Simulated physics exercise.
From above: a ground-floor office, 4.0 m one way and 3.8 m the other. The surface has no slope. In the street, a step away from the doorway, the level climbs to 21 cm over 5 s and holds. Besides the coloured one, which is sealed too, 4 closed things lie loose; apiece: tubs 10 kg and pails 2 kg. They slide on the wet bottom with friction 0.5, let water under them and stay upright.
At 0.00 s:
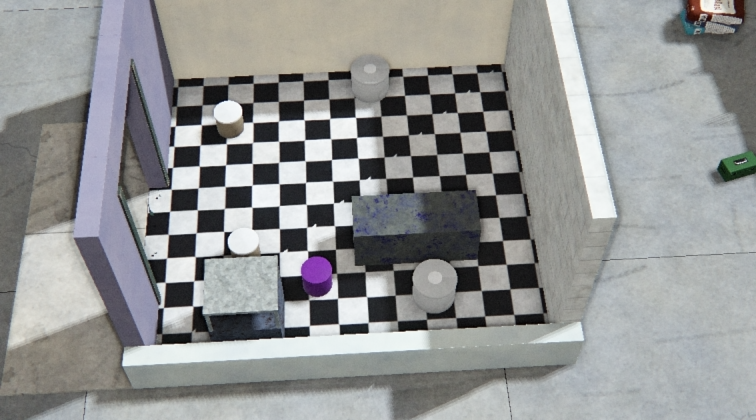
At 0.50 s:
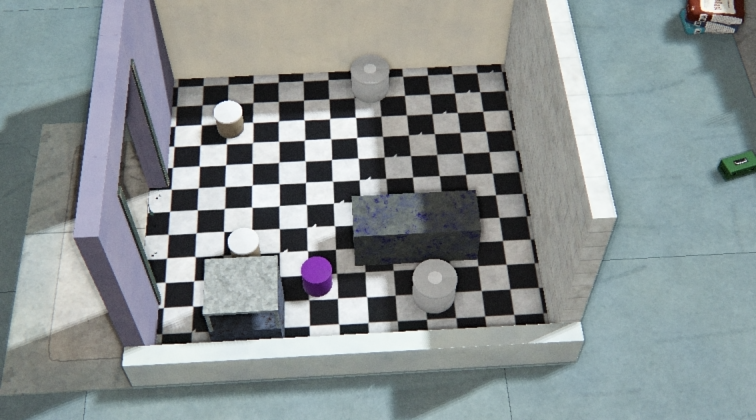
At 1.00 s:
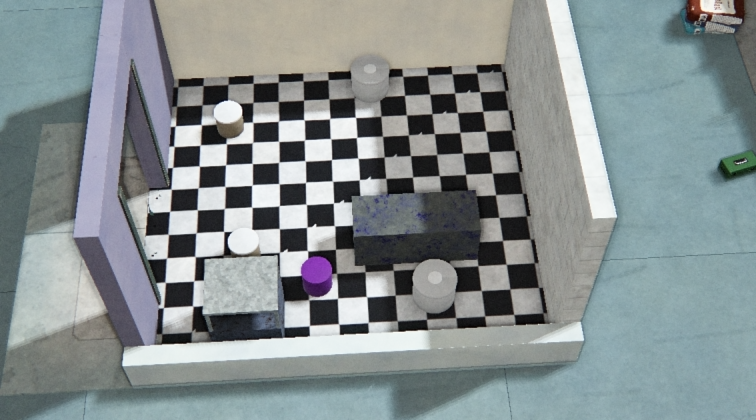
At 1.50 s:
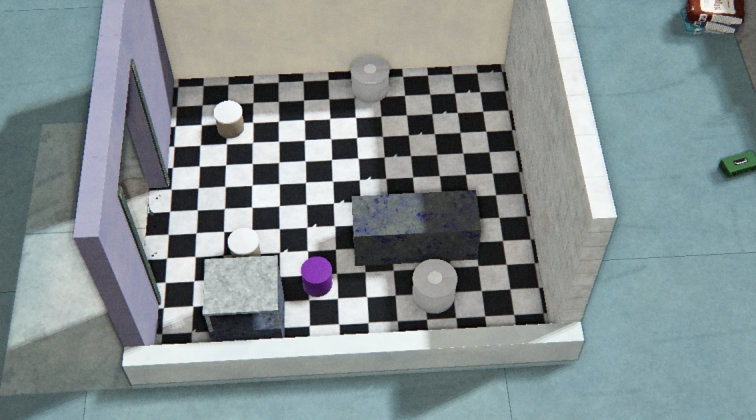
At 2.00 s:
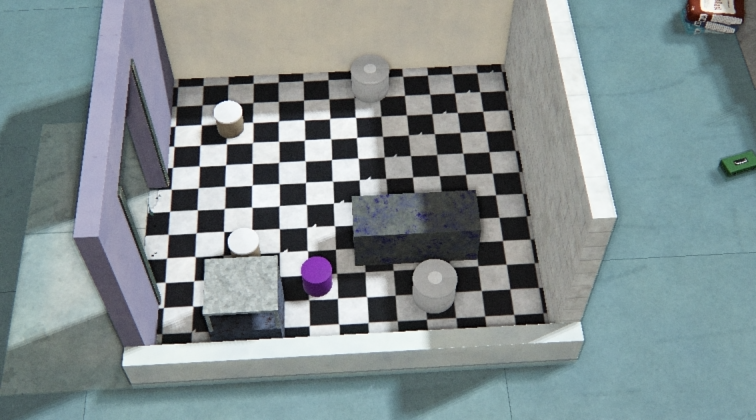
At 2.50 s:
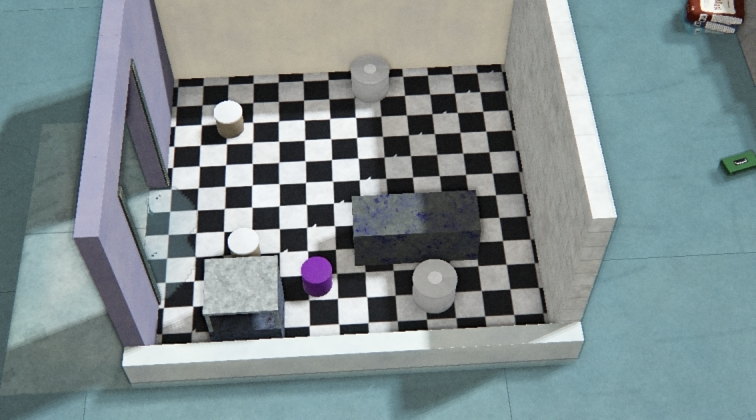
We see a checkered-floor office from above as the grey ground outside turns blue-green under a sheet of water, which then edges in through the doorway at left; the purple pail and the pale containers stay still.
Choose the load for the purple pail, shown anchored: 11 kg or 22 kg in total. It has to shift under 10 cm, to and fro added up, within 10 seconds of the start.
Verdict: Only the higher weight holds it.
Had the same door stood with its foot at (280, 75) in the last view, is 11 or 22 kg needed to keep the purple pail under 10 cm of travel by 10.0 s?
In that case only the larger load is enough.
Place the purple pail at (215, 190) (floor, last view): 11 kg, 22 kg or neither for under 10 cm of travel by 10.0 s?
Only the larger holds.
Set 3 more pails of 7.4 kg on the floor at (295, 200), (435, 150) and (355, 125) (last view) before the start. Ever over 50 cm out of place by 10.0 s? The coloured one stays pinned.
In turn: Over, over, more.
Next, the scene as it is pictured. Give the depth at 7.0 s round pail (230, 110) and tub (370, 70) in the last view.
Roughly 1 and 6 cm.
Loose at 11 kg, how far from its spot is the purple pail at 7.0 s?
Roughly 30 cm.
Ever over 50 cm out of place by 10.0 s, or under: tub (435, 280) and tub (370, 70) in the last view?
In that order: Short of it, over.
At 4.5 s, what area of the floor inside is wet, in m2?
Some 4.5 m2.
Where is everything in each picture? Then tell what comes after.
The first picture shows the purple pail at (316, 270), on the bottom; water covers 0.0 m2; 0 of 5 have shifted.
The second picture shows the purple pail at (316, 270) rests on the ground; water covers 0.0 m2; 0 of 5 have shifted.
The third picture shows the purple pail at (316, 270), on the bottom; water covers 0.0 m2; 0 of 5 have shifted.
The fourth picture shows the purple pail at (316, 270), on the bottom; water covers 0.0 m2; 0 of 5 have shifted.
The fifth picture shows the purple pail at (316, 270), on the bottom; 0.0 m2 under water; 0 of 5 have shifted.
The sixth picture shows the purple pail at (316, 270), on the bottom; 0.3 m2 under water; 0 of 5 have shifted.
After 3.5 s the purple pail would be 0 cm from its start with 11 kg and 0 cm from its start with 22 kg; 0 cm of water round it then.
After 4.5 s the purple pail would be 0 cm from its start with 11 kg and 0 cm from its start with 22 kg; 4 cm of water round it then.
After 7.0 s the purple pail would be 35 cm from its start with 11 kg and 0 cm from its start with 22 kg; 8 cm of water round it then.
After 10.0 s the purple pail would be 57 cm from its start with 11 kg and 0 cm from its start with 22 kg; 10 cm of water round it then.
